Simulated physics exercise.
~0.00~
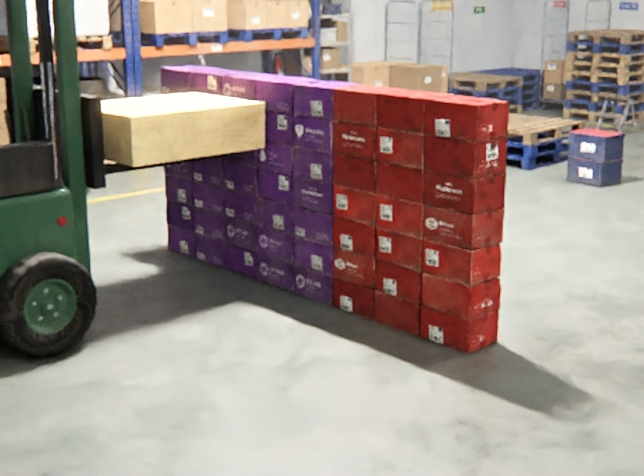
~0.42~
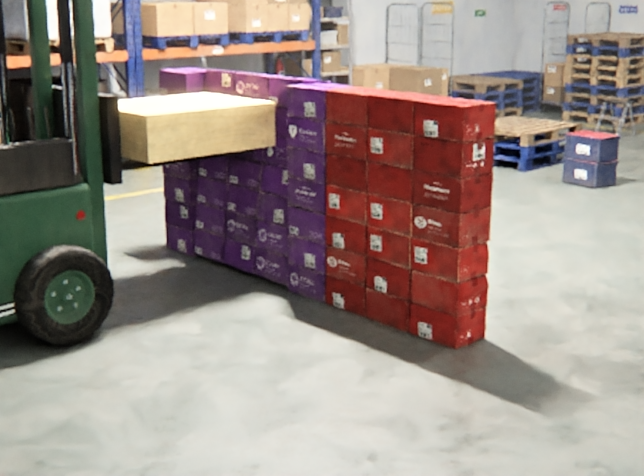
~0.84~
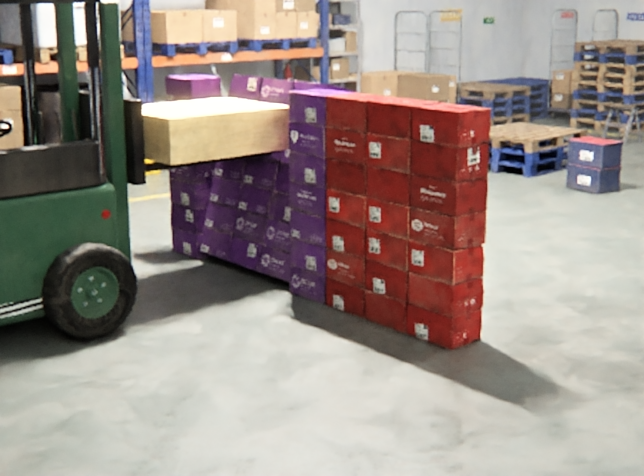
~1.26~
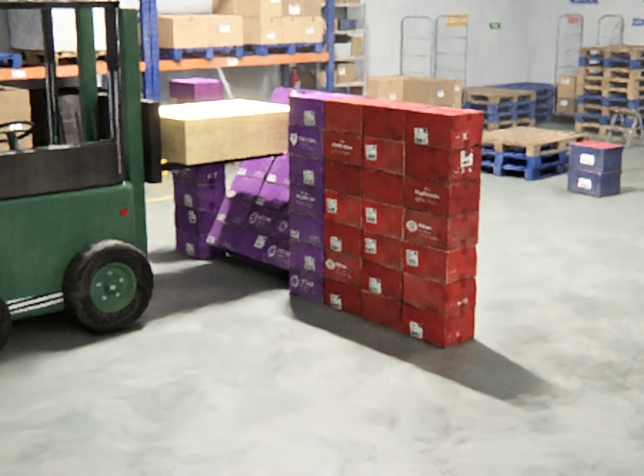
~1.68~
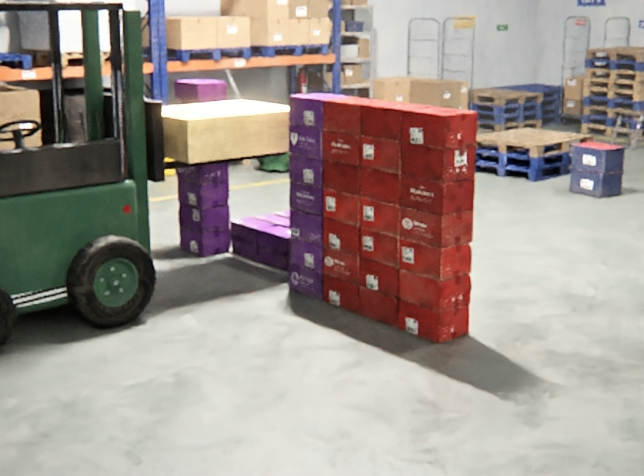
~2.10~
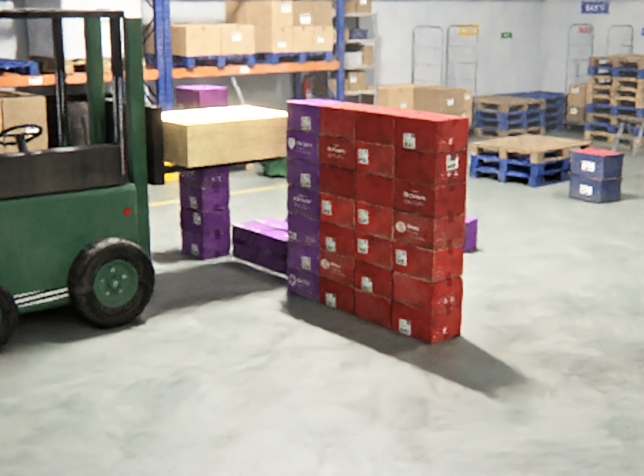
In a warehouse, a green forklift pushes a crate into stacked cartons, toppling many purple ones while the red ones stay standing.
